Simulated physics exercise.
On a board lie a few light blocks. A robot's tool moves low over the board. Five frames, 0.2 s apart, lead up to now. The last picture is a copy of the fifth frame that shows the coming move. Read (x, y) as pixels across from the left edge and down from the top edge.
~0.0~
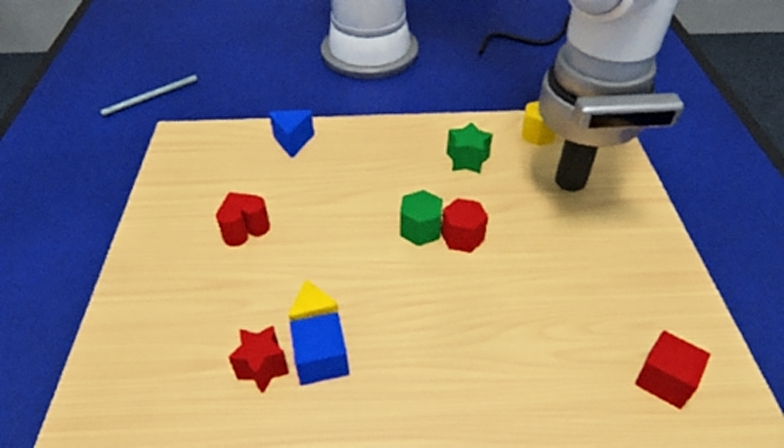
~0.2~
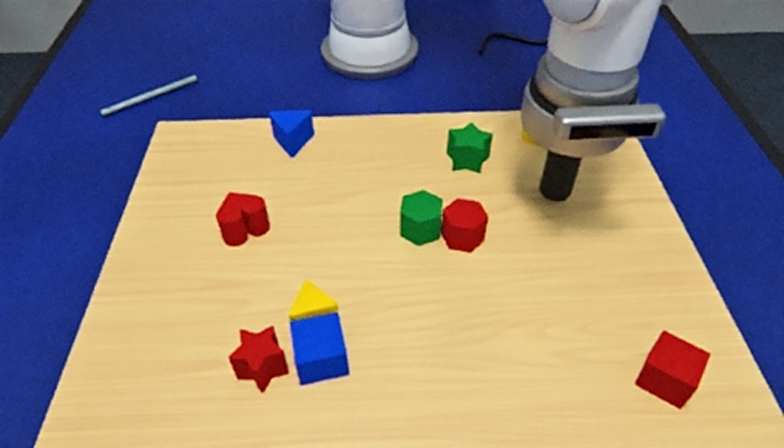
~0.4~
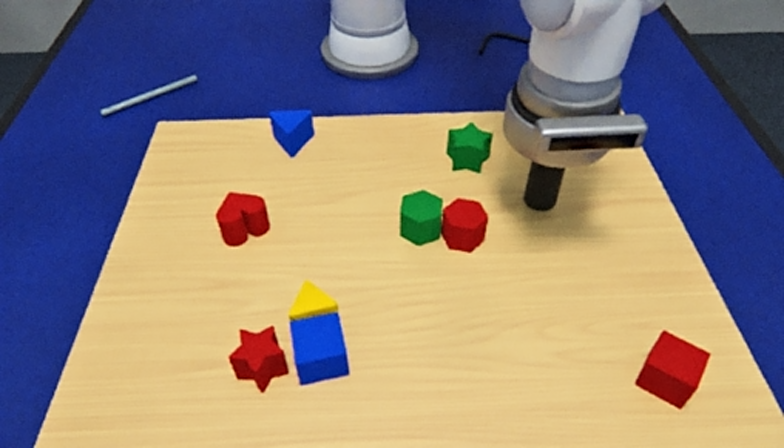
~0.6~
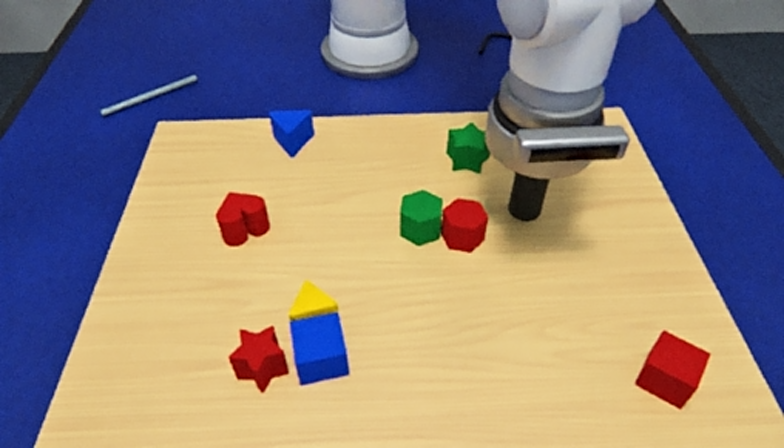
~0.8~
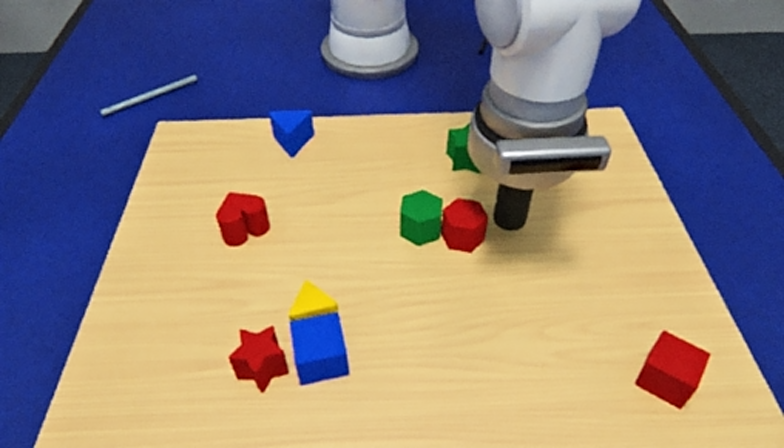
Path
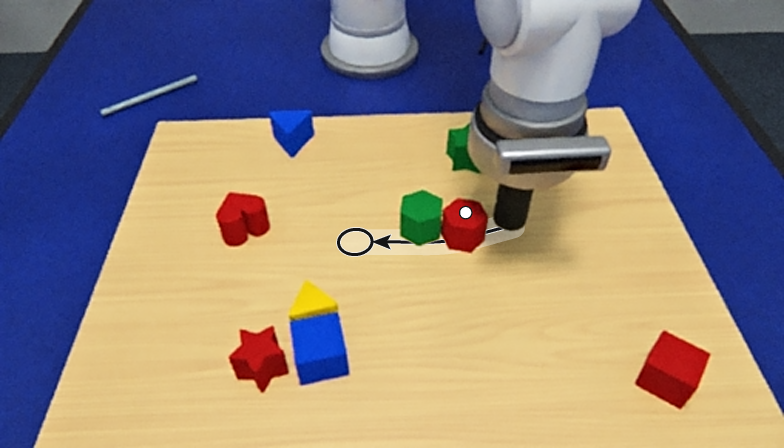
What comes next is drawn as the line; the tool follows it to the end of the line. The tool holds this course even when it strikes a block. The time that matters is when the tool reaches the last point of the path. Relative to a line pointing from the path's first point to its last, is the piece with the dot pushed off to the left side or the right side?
It moves over to the left.
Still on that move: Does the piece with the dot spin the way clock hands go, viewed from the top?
It seems not.
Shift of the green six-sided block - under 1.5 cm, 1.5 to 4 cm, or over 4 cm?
More than 4 cm.
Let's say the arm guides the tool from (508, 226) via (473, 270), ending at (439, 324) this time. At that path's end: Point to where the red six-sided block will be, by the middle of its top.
Answer: (448, 222).
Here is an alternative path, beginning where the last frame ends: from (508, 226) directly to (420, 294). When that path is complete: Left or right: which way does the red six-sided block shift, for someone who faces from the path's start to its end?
Towards the right-hand side.
The drawn path runs from (508, 226) through (435, 242) to (355, 242); the dot is on the red six-sided block.
What follows on the original path. One third of the way, tool (460, 232); green six-sided block (399, 203), turned 30° clockwise; red six-sided block (428, 226).
Two thirds of the way, tool (407, 235); green six-sided block (381, 198), turned 50° clockwise; red six-sided block (382, 240), turned 45° anticlockwise.
At the end, tool (355, 235); green six-sided block (366, 190), turned 80° clockwise; red six-sided block (367, 247), turned 70° anticlockwise.
